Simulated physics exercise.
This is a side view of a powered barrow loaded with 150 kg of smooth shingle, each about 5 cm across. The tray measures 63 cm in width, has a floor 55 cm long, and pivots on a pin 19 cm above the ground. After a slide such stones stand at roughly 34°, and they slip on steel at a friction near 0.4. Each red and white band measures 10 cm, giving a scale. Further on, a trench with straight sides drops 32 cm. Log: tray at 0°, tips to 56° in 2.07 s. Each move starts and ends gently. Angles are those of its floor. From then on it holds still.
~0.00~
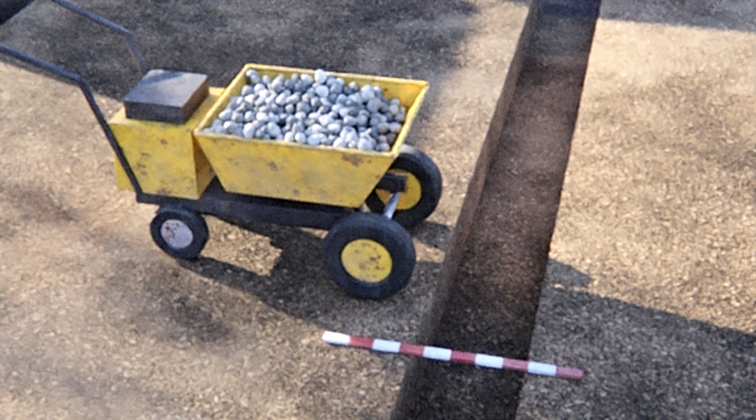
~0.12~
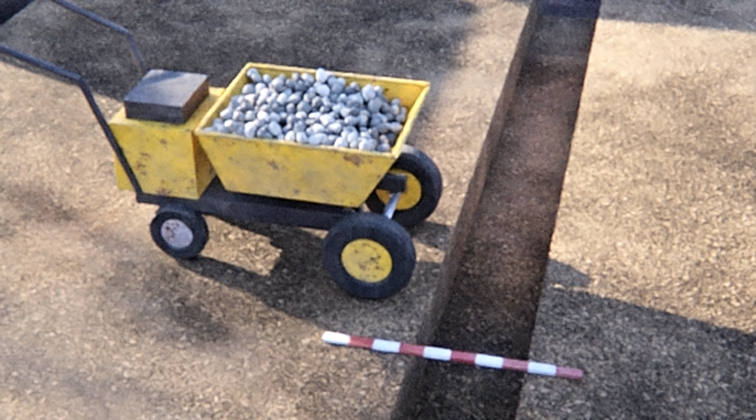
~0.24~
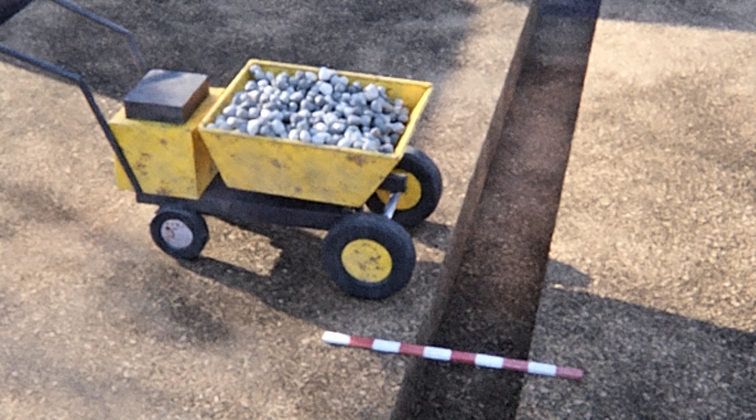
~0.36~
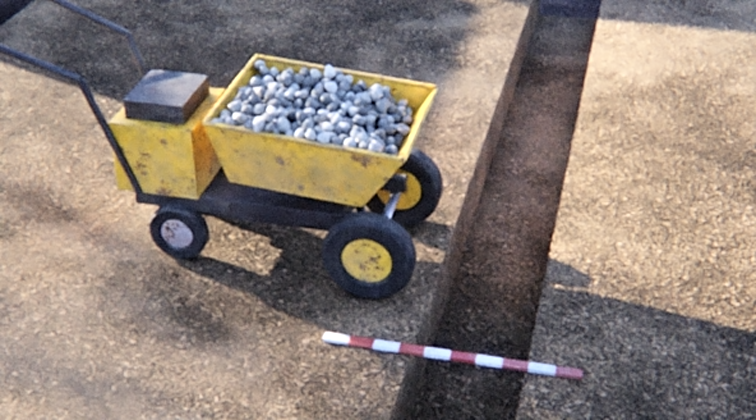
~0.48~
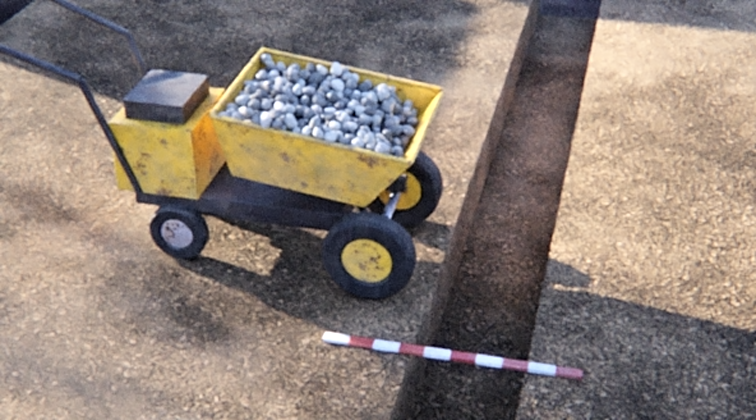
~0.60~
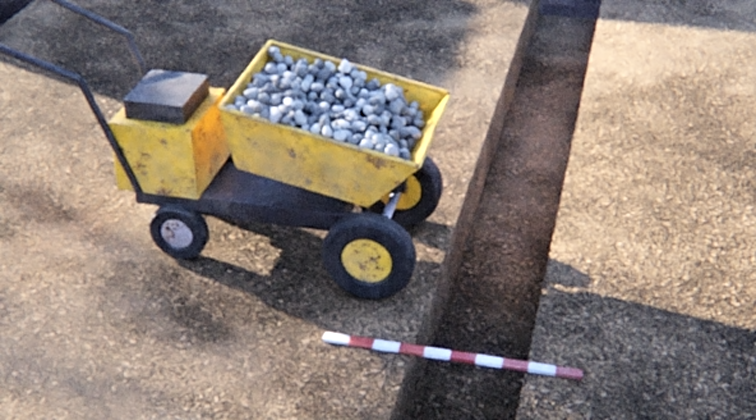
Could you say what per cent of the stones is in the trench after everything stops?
I would put it at 39 per cent.
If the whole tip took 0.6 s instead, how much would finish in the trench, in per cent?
Around 20 per cent would end in the trench.
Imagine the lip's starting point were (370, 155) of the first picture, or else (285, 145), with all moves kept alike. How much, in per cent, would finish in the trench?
Roughly 50 percent for the first, and 35 percent for the second.
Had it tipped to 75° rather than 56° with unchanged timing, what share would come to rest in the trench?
In that case near 60 per cent.
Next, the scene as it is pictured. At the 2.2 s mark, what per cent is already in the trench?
About 15 per cent by then.
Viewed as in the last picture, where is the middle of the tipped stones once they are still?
(519, 325).
After 1.5 s the floor is at 47°; 100 % in the tray; the foremost stones are at (484, 191).
After 2.2 s the floor is at 56°; 77 % in the tray, 16 % in the trench, 7 % past the trench; the foremost stones are at (609, 284).
After 2.5 s the floor is at 56°; 63 % in the tray, 25 % in the trench, 13 % past the trench; the foremost stones are at (672, 266).
After 4.5 s the floor is at 56°; 46 % in the tray, 39 % in the trench, 15 % past the trench; the foremost stones are at (722, 309).
